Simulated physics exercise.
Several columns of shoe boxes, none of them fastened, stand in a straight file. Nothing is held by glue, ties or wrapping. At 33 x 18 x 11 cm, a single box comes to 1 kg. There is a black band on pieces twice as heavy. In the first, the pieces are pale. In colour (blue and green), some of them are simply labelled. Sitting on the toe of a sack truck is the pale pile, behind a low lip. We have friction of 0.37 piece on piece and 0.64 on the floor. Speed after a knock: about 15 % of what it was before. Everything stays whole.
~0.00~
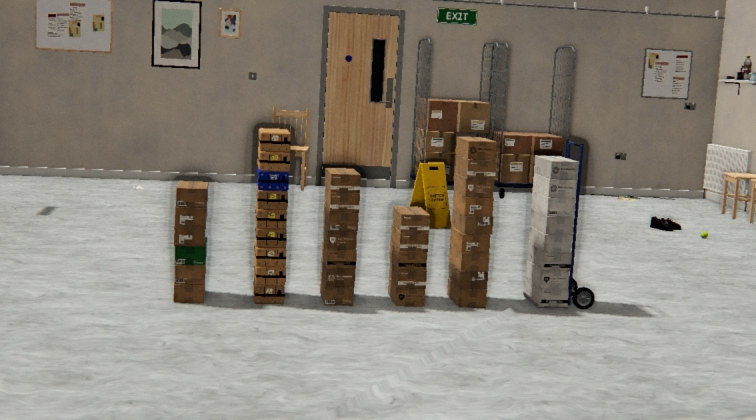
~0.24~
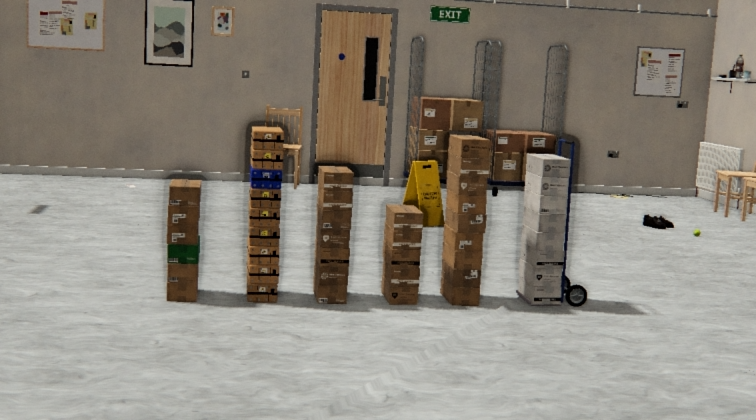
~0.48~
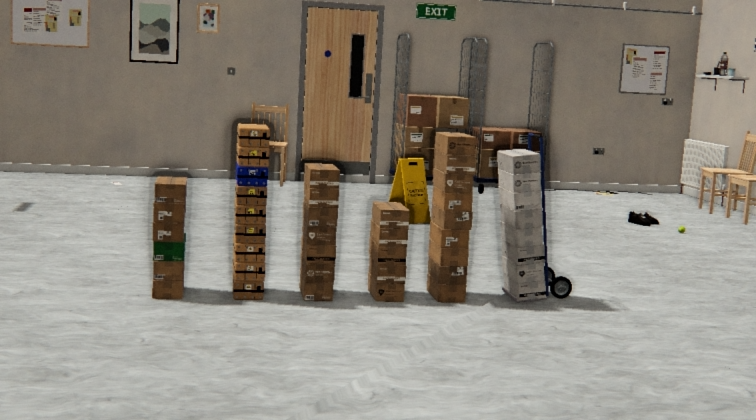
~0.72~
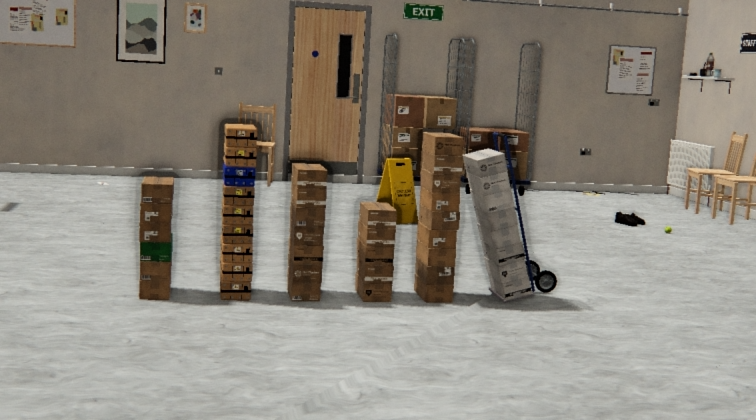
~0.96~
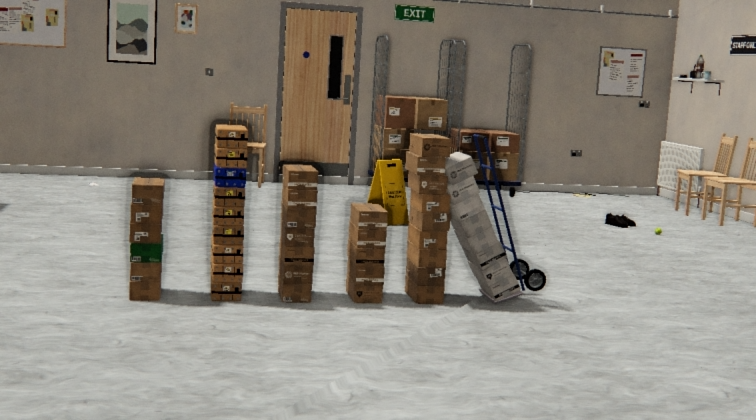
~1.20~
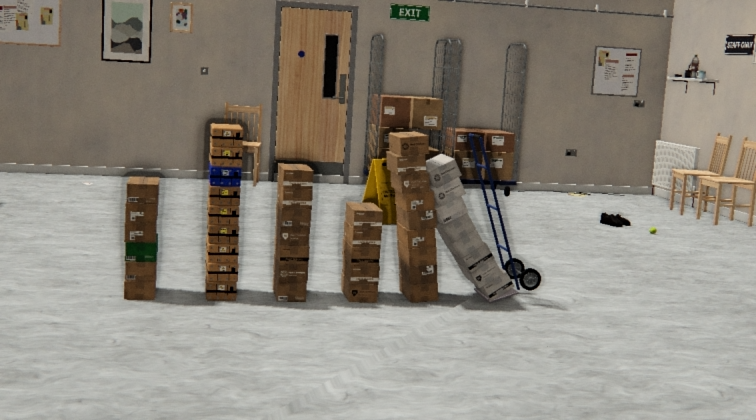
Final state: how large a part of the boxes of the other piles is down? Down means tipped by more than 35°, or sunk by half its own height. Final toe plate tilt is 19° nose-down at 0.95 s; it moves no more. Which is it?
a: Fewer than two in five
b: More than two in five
Option b: More than two in five.
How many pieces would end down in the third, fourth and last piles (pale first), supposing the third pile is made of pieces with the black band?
Then the third pile would have 5 down, the fourth 7, and the last 6.
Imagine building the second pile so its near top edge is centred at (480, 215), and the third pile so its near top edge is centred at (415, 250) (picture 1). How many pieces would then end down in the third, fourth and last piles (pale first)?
You'd get third 0, fourth 0 and last 0.
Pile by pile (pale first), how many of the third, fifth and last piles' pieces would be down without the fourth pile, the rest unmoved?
The third pile would have 4 down, the fifth 8 and the last 6.
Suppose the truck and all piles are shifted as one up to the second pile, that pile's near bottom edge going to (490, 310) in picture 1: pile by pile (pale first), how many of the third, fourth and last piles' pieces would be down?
Count of fallen pieces - third: 2; fourth: 0; last: 0.
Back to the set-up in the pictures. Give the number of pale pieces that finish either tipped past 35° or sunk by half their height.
The answer is 8 pale pieces.
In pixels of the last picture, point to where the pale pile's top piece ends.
The top piece finishes near (358, 234).
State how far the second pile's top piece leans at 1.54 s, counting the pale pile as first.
30°.
After 1.54 s, 8 of the pale pile down; 2 of the 36 other boxes down.
After 1.98 s, 8 of the pale pile down; 11 of the 36 other boxes down; blue box shifted 16 mm.
After 2.72 s, 8 of the pale pile down; 23 of the 36 other boxes down; blue box leaning 29°, 6 cm lower; green box leaning 4°.
After 3.24 s, 8 of the pale pile down; 34 of the 36 other boxes down; green box on its side; blue box leaning 39°, 44 cm lower.
At rest (4.5 s), 8 of the pale pile down; 34 of the 36 other boxes down; green box on its side; blue box leaning 45°, 56 cm lower. That is 94 per cent. As the last picture would show them, middles, green box near (59, 278).
